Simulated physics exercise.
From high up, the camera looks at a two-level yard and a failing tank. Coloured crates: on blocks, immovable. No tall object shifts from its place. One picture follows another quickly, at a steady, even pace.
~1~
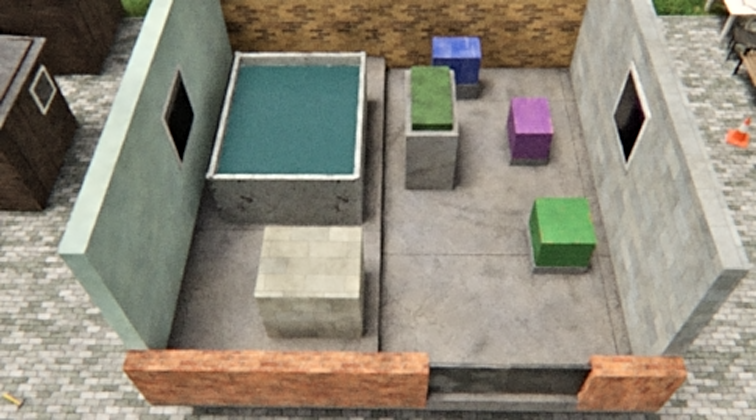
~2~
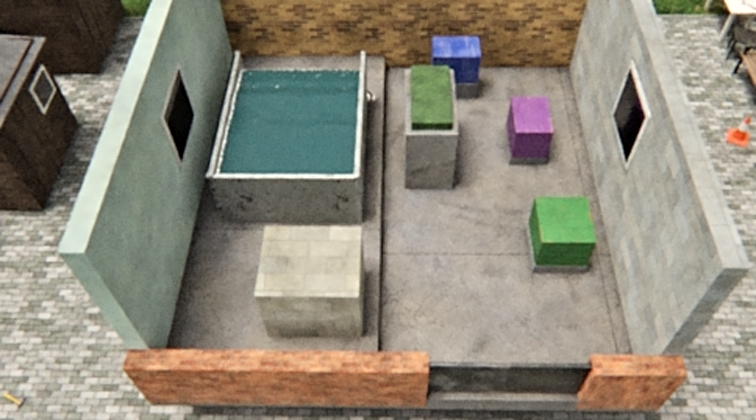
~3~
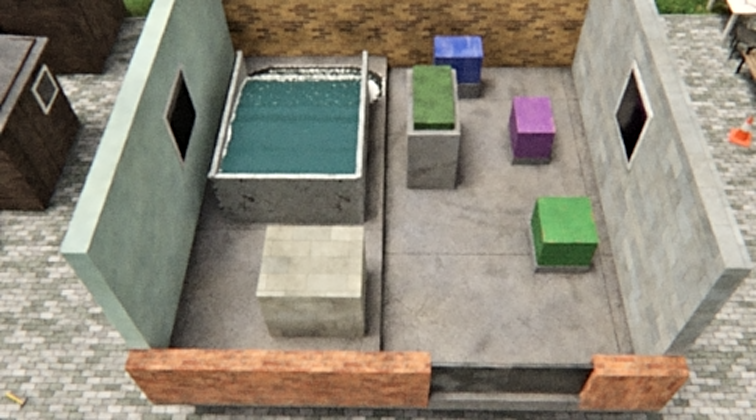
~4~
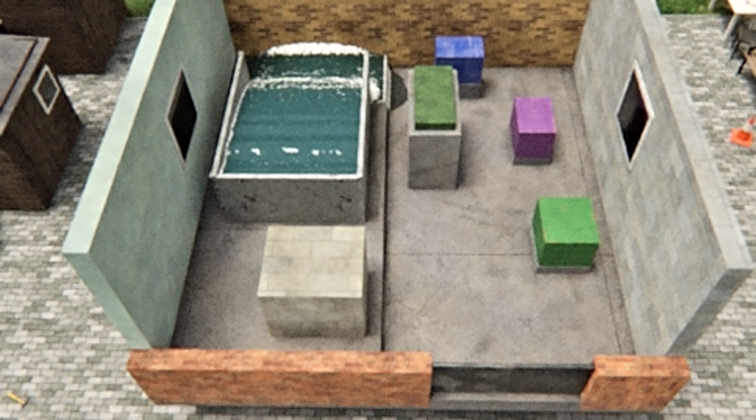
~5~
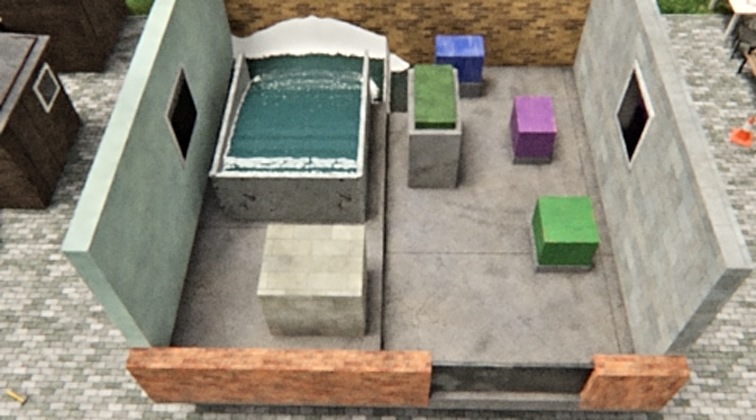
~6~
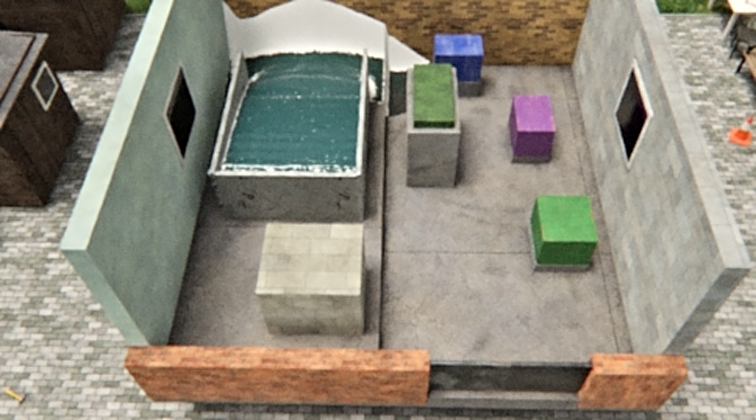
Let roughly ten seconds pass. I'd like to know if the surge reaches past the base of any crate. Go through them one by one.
Here is how it goes: The purple crate is reached; the green crate is reached; the blue crate is reached.
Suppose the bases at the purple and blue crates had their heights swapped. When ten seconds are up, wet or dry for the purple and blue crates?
After the trade the purple crate is left untouched, and the blue crate is inundated.
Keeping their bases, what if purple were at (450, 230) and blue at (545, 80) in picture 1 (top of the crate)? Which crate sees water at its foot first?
That's the crate marked blue.
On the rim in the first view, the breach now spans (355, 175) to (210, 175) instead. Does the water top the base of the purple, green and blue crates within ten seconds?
Purple is reached; green is reached; blue is not reached.
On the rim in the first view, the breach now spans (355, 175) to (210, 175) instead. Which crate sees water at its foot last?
It's the one in blue.
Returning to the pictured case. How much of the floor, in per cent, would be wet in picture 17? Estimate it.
Roughly 40 per cent.
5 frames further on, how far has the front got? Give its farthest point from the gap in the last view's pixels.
My best guess is about (566, 66).
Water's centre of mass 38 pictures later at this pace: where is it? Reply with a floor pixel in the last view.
Near (395, 177) in the last view.
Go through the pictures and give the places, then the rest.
Still water in the open tank at (293, 115), in the first picture.
Water pours out on the open tank's far side and has run to (370, 99), in the second picture.
The front is at (380, 83), out from the gap on the open tank's far side, in the third picture.
The front is at (386, 56), out from the gap on the open tank's far side, in the fourth picture.
Water pours out on the open tank's far side and has run to a hidden place, in the fifth picture.
The front is at a hidden place, out from the gap on the open tank's far side, in the sixth picture.
A moment on, water covers 20 % of the floor; the purple crate not reached, the green crate not reached, the blue crate water round its plinth.
Next, water covers 40 % of the floor; the purple crate water round its plinth, the green crate not reached, the blue crate water round its plinth.
Then, water covers 70 % of the floor; the purple crate water round its plinth, the green crate water round its plinth, the blue crate water round its plinth.
Later, water covers 90 % of the floor; the purple crate water round its plinth, the green crate water round its plinth, the blue crate water round its plinth.
In the end, water covers 95 % of the floor; the purple crate was topped, the green crate was topped, the blue crate was topped.
